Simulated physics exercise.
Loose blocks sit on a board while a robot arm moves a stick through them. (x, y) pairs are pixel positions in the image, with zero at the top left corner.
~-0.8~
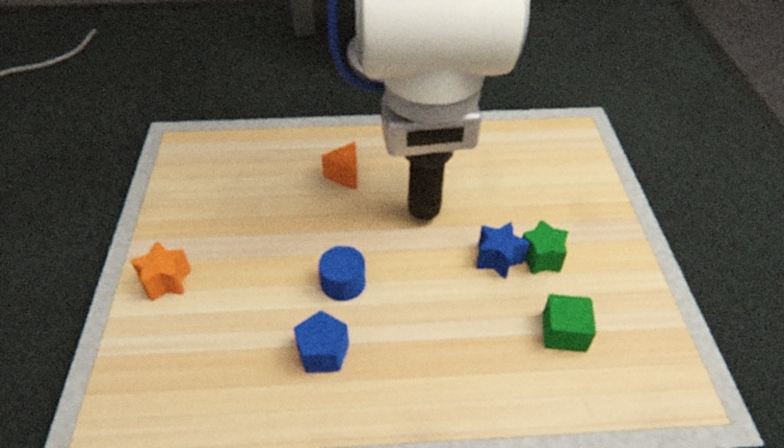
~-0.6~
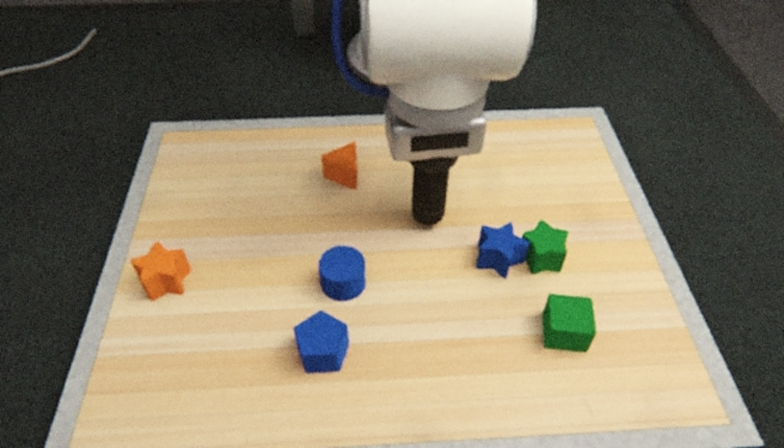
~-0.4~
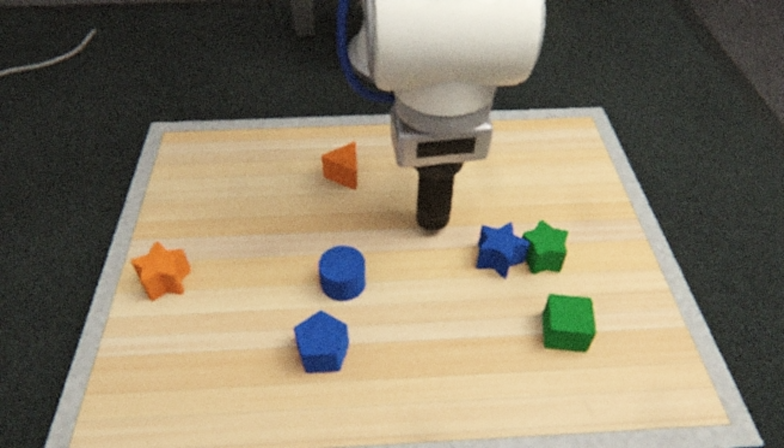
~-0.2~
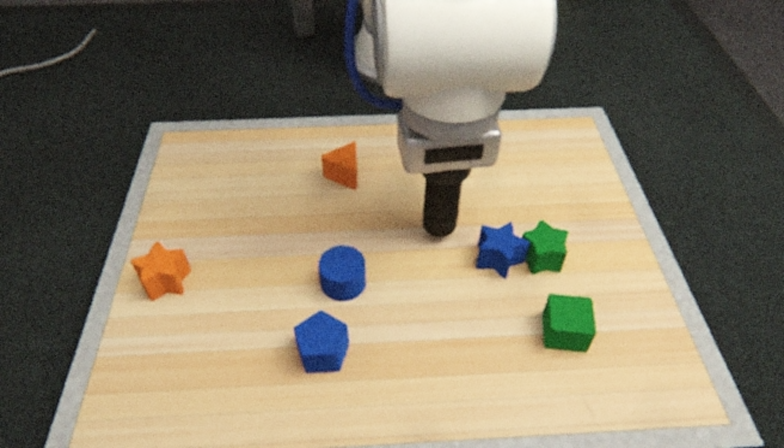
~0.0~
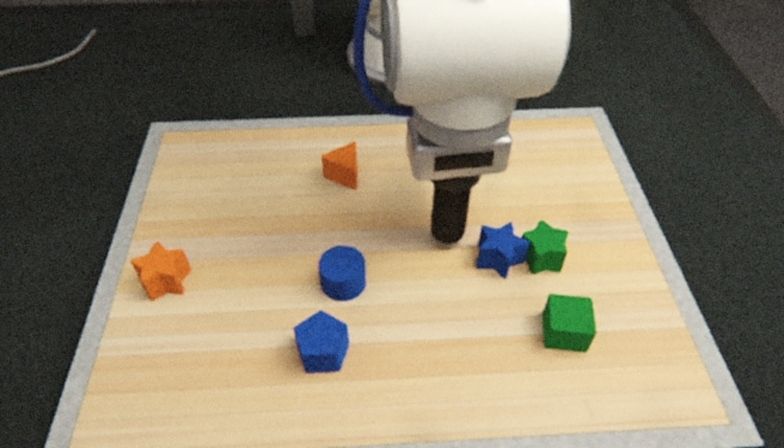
A white robot arm holding a black stick reaches over a pale wooden board on a dark surface, seen from above at a fixed angle. An orange triangular block and star sit toward the left, a blue cylinder and pentagon near the middle, and touching blue and green stars above a green cube at right. The stick slides slightly right and toward the viewer, nearing the blue star, while every block stays still.
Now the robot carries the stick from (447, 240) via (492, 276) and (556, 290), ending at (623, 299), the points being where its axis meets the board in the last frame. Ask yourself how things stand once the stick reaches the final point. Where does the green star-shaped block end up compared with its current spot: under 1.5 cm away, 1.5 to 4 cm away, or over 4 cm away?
The answer here is over 4 cm.
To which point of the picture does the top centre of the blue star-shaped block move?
At pixel (640, 254).
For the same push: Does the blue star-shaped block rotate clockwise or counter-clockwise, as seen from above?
Looking down, my answer is that the blue star-shaped block rotates anticlockwise.
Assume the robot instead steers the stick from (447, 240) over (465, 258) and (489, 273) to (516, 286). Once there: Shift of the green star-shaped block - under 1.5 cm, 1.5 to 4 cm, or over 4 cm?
It moves a fair bit, 1.5 to 4 cm.
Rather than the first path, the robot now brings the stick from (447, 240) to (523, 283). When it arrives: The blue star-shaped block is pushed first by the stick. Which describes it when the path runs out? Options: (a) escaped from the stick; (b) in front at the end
I'll go with b - in front at the end.
The first path, step by step. One third of the way, stick at (494, 268); blue star-shaped block at (531, 252), turned 15° anticlockwise; green star-shaped block at (563, 237), turned 30° anticlockwise.
Two thirds of the way, stick at (559, 282); blue star-shaped block at (596, 262), turned 25° anticlockwise; green star-shaped block at (595, 230), turned 110° anticlockwise.
At the end, stick at (627, 292); blue star-shaped block at (640, 254), turned 75° anticlockwise; green star-shaped block at (605, 225), turned 150° anticlockwise; green square block unmoved.
